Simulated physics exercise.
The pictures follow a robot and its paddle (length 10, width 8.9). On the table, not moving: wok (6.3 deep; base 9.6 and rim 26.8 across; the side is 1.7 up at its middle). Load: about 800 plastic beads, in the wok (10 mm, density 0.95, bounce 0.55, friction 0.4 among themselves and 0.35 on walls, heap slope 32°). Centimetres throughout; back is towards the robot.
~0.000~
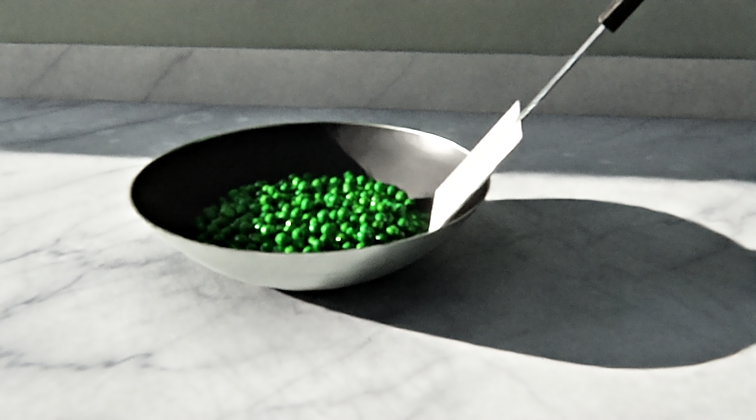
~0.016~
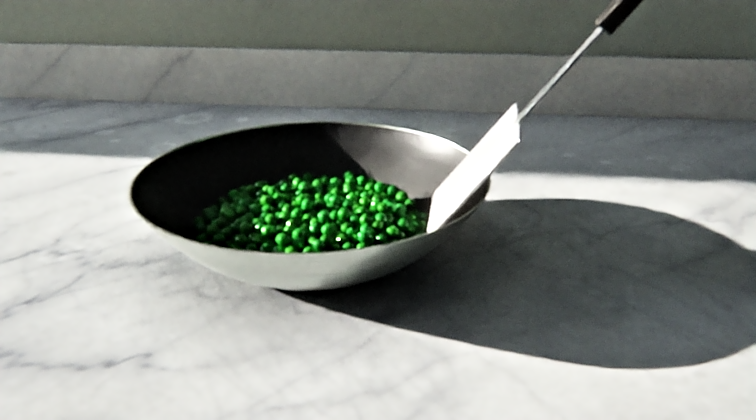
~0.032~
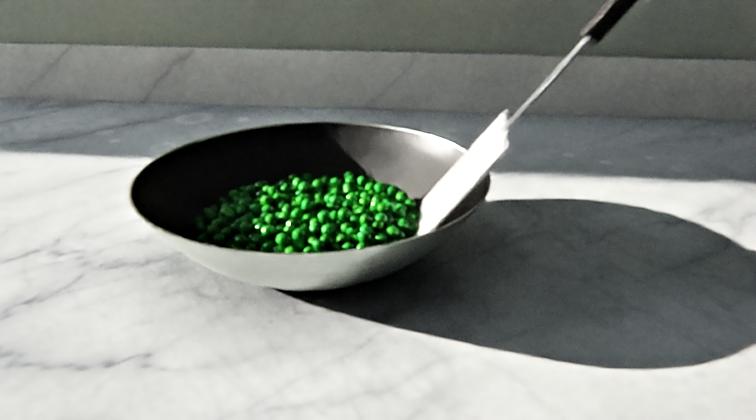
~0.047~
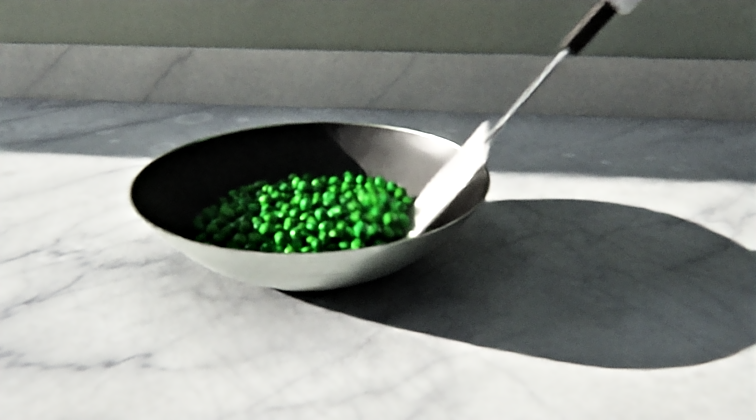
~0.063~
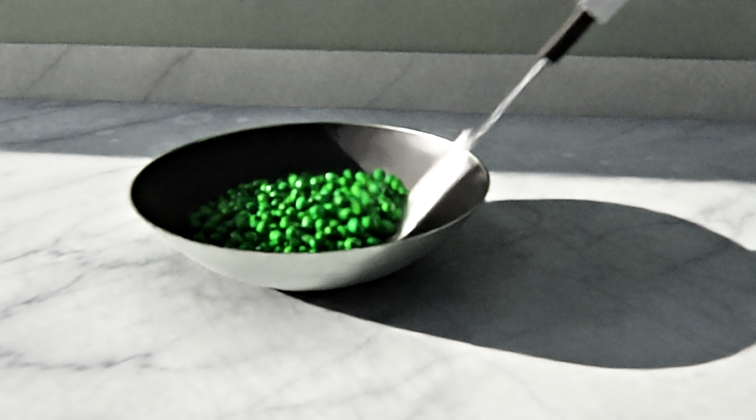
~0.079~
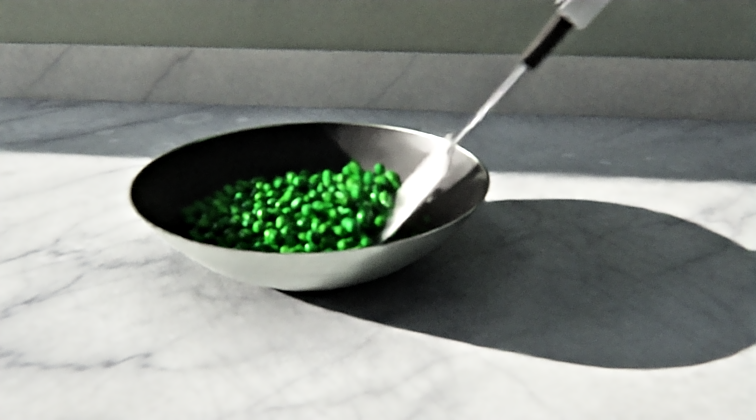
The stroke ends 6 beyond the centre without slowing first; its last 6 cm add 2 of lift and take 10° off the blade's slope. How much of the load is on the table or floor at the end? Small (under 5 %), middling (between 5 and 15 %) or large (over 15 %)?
A middling share, between 5 and 15 %, ends on the table or floor.
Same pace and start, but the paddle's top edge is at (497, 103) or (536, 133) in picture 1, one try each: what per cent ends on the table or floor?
About 10 and 10 per cent.
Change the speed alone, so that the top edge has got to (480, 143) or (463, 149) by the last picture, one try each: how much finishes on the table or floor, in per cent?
About 0 and 5 per cent.
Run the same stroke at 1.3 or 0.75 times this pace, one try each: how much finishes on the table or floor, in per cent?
About 20 and 0 per cent.
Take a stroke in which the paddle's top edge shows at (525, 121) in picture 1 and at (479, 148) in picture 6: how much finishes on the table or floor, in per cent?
About 0 per cent.
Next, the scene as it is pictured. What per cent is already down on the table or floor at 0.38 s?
Roughly 6 per cent.
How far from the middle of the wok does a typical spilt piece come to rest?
About 20 cm.
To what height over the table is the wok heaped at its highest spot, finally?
Roughly 7.0 cm.
After 0.12 s, sloping 52°, highest piece 9 above the table; 796 in the wok.
After 0.16 s, sloping 48°, highest piece 9 above the table; 795 in the wok, 1 on the blade or in flight.
After 0.38 s, sloping 42°, highest piece 9 above the table; 716 in the wok, 42 on the table or floor, 38 on the blade or in flight.
After 1.43 s, sloping 42°, highest piece 7 above the table; 713 in the wok, 83 on the table or floor.
In the end, 713 in the wok, 83 on the table or floor. That is 10 % on the table or floor.
